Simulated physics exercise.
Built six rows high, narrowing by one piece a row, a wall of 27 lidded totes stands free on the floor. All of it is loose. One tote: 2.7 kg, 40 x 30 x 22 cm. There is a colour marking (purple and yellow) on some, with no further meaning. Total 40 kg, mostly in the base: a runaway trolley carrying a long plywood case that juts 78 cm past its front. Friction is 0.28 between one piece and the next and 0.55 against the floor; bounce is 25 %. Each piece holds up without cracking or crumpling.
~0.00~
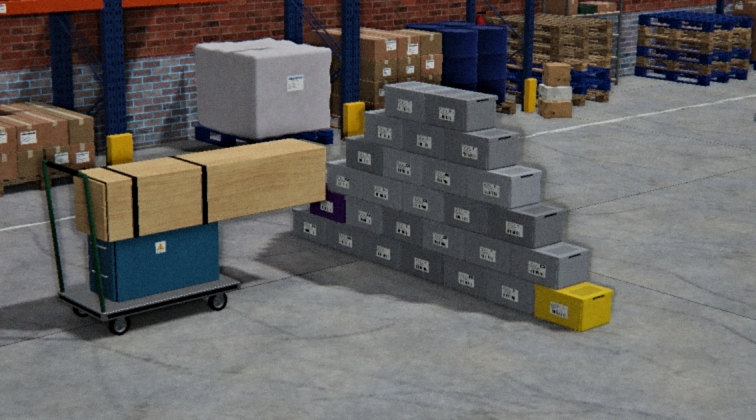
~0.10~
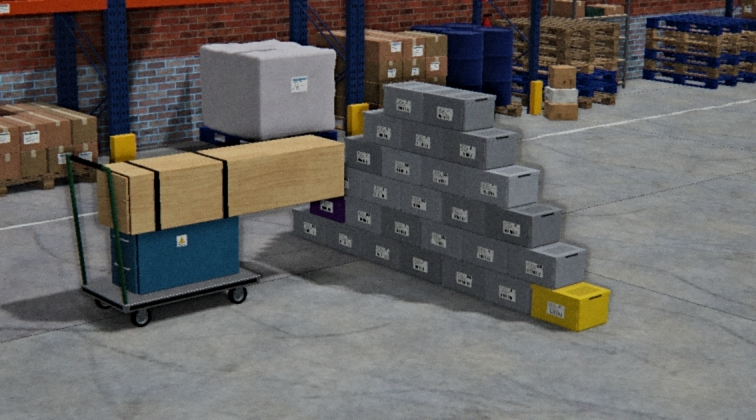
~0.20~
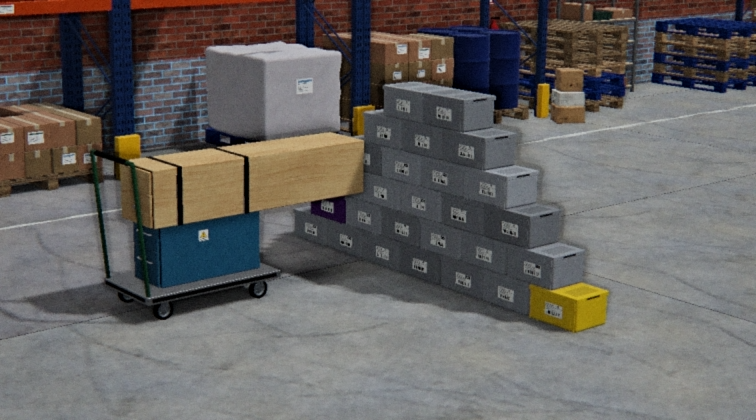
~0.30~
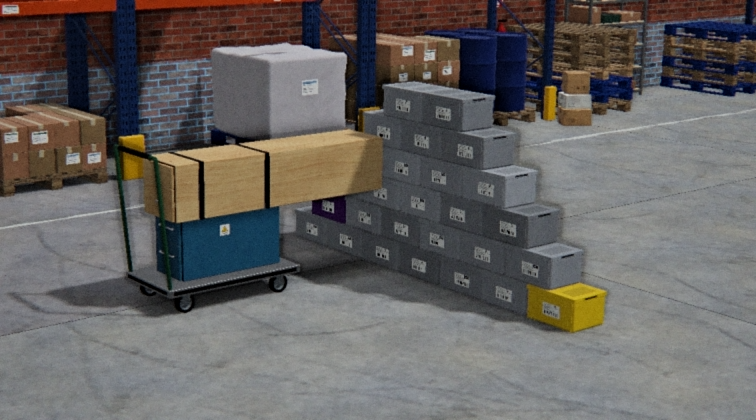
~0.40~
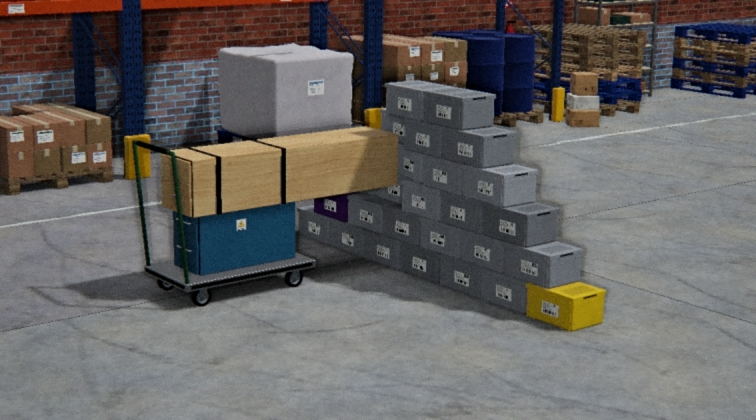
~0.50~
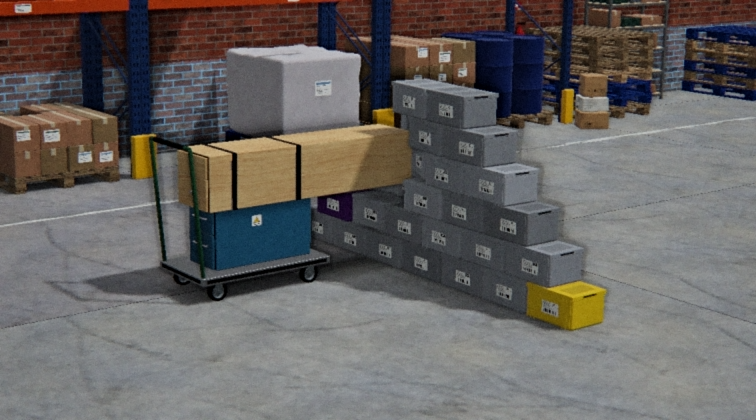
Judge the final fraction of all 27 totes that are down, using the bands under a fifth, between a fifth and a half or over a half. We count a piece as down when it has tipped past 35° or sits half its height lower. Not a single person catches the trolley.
The fraction down is between a fifth and a half.
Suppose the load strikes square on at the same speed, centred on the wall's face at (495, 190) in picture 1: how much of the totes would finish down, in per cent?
30 per cent.
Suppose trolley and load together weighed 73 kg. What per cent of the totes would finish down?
Estimate: Some 30 per cent down.
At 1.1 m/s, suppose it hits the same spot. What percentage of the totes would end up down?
I'd expect something near 30 per cent to go down.
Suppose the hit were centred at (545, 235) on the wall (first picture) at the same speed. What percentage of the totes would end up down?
10 %.
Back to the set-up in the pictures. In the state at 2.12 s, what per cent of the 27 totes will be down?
30 per cent.
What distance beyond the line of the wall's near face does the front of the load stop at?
I'd put it at around 95 cm past it.
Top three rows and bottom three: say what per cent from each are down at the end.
Of the top ones 70 percent, of the bottom ones 10 percent.
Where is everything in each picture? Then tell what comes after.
In the first frame (pixels give the middle of a visible side; the camera moves round a little), load (319, 164) 55 cm short of the wall; yellow tote (557, 309); purple tote (325, 205); none has stirred.
The second frame shows load (338, 160) 37 cm short of the wall; yellow tote (554, 308).
The third frame shows load (357, 157) 20 cm short of the wall; yellow tote (552, 309).
The fourth frame shows load (376, 154) 24 mm short of the wall; purple tote (326, 205).
The fifth frame shows load (392, 150) 11 cm into the wall's line; purple tote (328, 204); movement in 5 of them.
The sixth frame shows load (406, 148) 22 cm into the wall's line; purple tote (331, 203); yellow tote (548, 307); movement in 8 of them.
After 0.76 s, load 48 cm past the wall's line, still rolling; 3 of the 27 totes down.
After 1.16 s, load 83 cm past the wall's line, still rolling; 6 of the 27 totes down.
After 2.12 s, load 93 cm past the wall's line, stopped; 8 of the 27 totes down.
In the end (3.6 s), load 93 cm past the wall's line, stopped; 8 of the 27 totes down; purple tote unmoved; yellow tote unmoved. That is 30 per cent. From the last view, middles, purple tote near (348, 200), yellow tote near (565, 303).
